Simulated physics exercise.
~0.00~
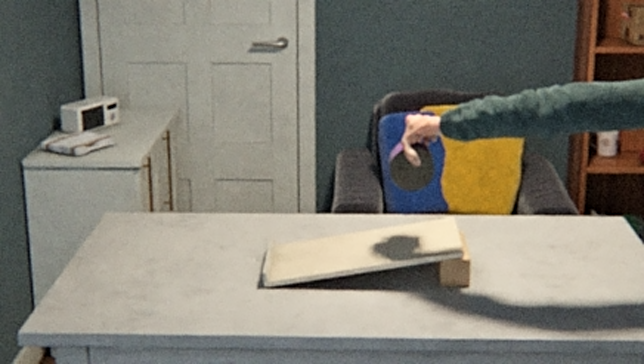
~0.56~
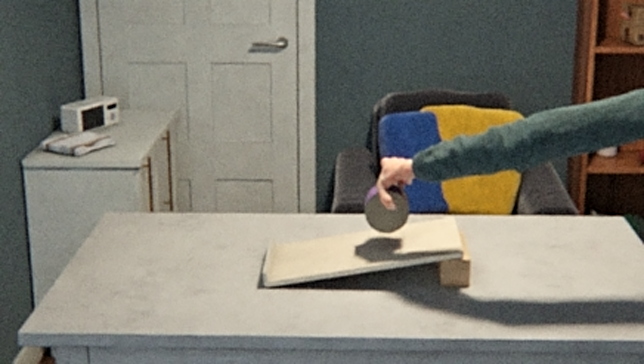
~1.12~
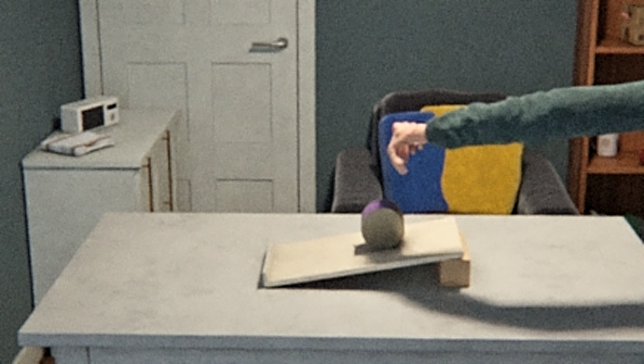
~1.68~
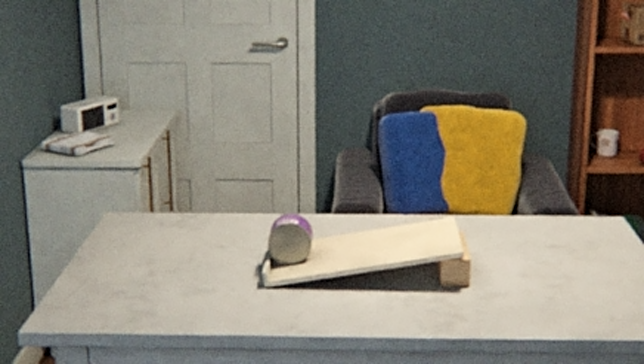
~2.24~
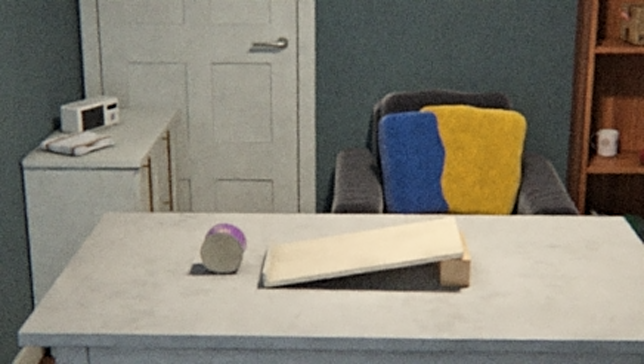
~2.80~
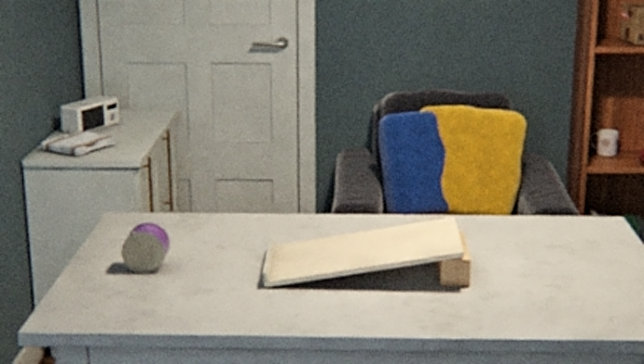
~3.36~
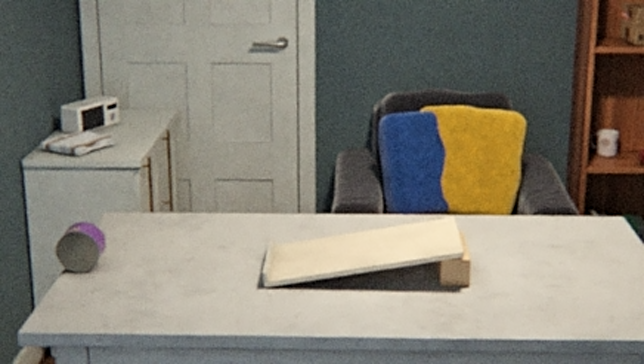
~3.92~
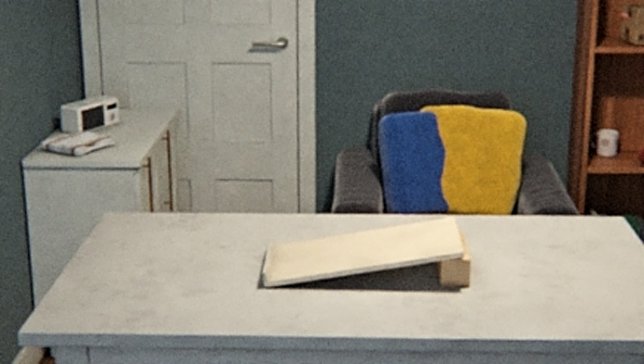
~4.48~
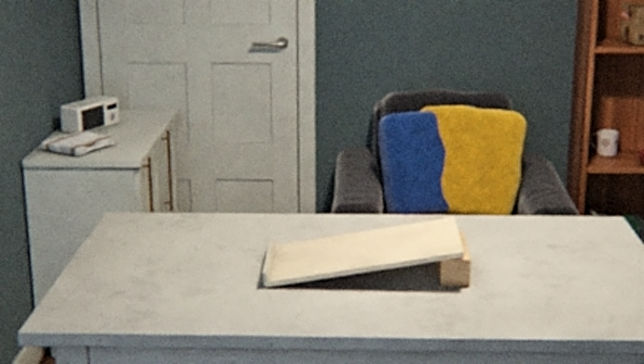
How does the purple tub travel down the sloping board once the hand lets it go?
It rolls down the board to the left and runs off the low end onto the tabletop.
